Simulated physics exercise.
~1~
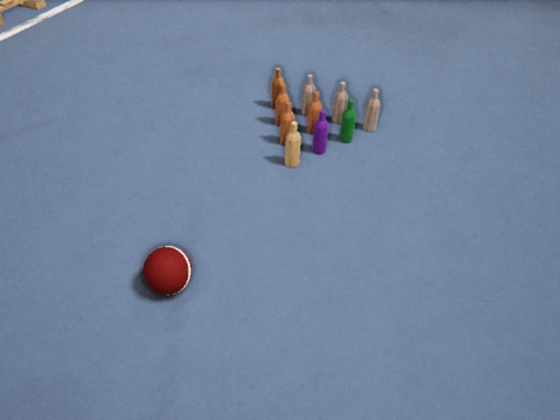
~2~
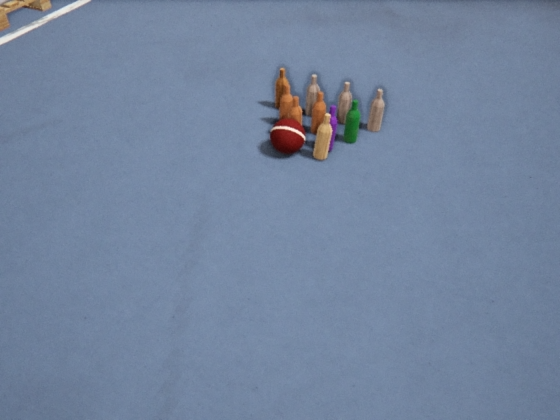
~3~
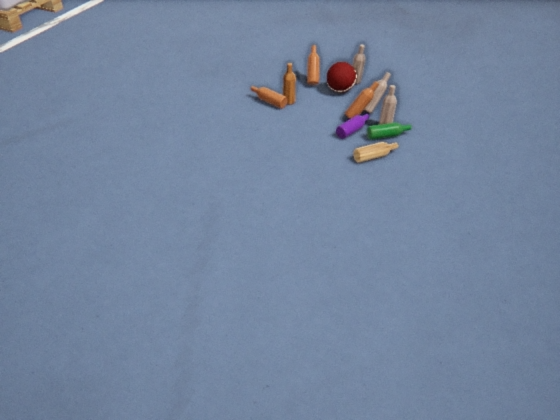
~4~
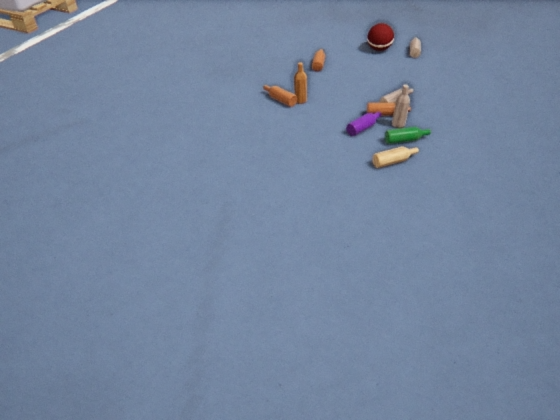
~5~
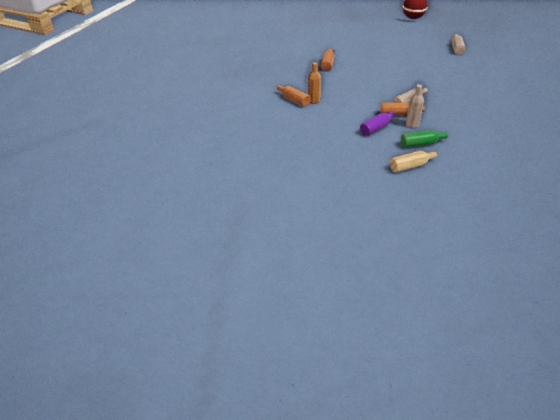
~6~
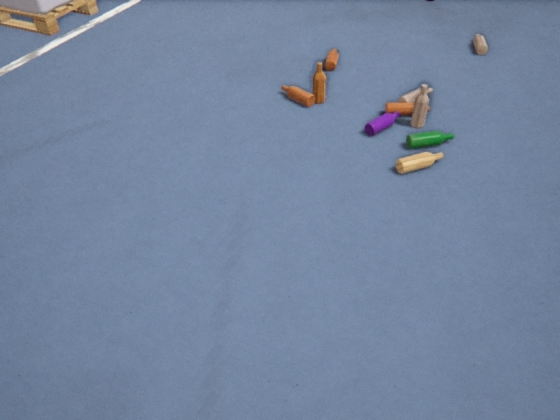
A red ball rolls into ten standing skittles, toppling most, and rolls out of view.
